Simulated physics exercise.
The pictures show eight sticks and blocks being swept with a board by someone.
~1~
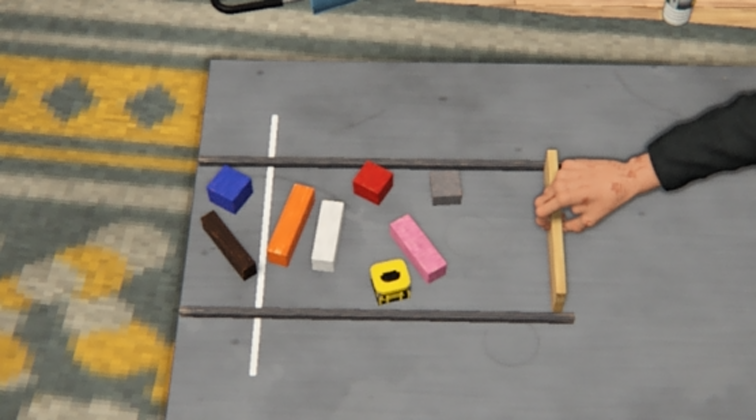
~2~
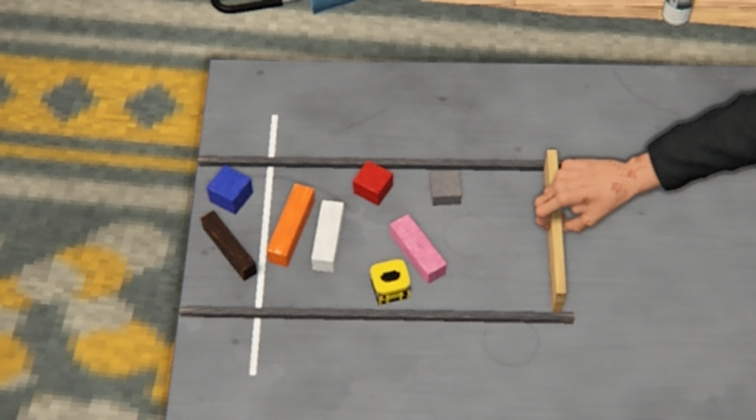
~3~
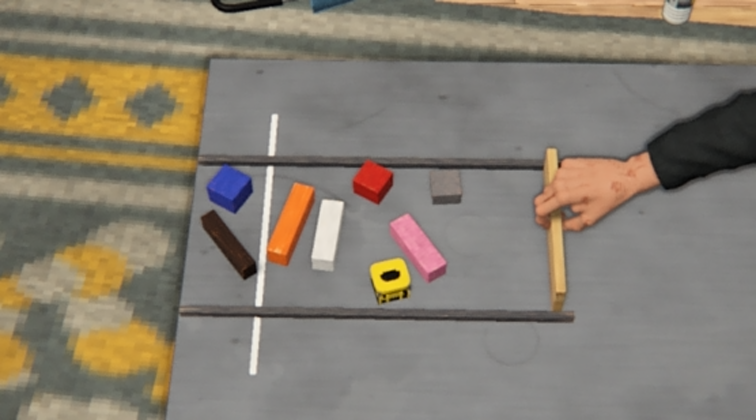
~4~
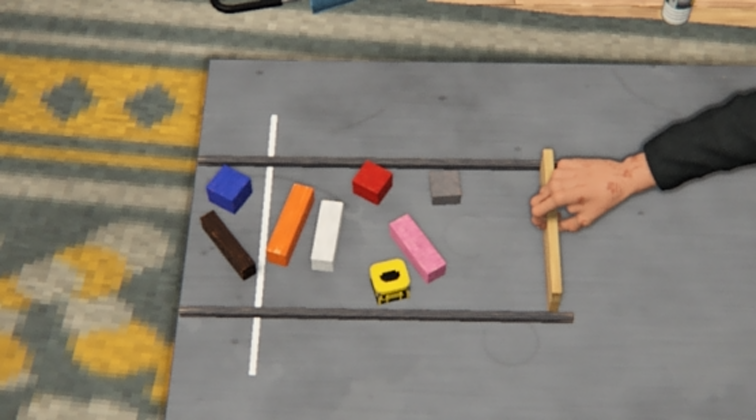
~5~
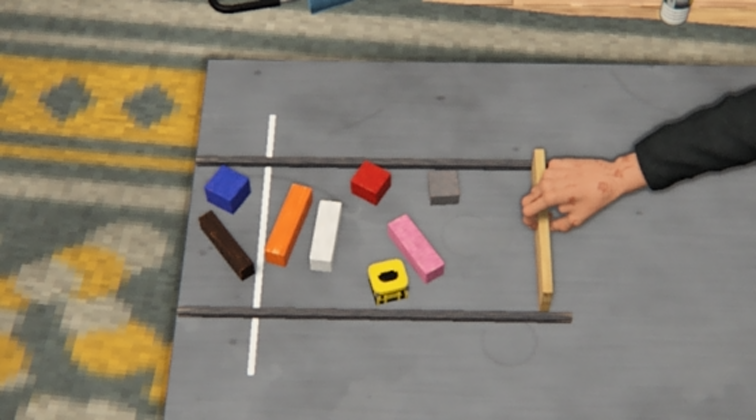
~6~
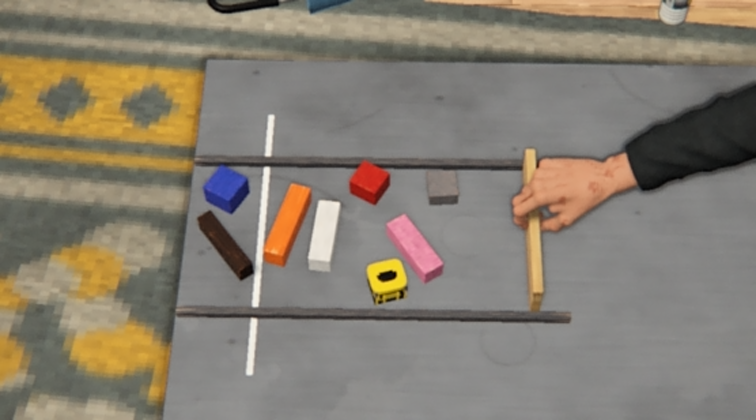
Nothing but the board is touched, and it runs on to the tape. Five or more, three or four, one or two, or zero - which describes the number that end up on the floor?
That would be one or two.
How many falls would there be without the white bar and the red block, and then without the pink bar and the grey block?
The answer is 0 and then 0.
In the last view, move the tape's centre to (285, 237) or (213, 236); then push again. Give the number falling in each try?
The counts would come to 0 and 5.
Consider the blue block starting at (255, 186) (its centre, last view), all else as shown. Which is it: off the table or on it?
Placed there, it does not drop.
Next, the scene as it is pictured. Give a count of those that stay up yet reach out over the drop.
The total here is 2.
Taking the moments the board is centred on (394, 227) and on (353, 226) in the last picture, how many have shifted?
First 4 and then 6.
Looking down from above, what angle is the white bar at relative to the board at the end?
Roughly 0 degrees.
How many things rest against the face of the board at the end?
3 of them.
Soon after, none off yet; blue block at rest near (227, 190); black bar at rest near (225, 245); orange bar at rest near (288, 225).
After that, none off yet; blue block displaced a little near (209, 186); black bar moving near (218, 249); orange bar displaced a little near (238, 226).
In the end, the number that fall off is one or two; gone, blue block.
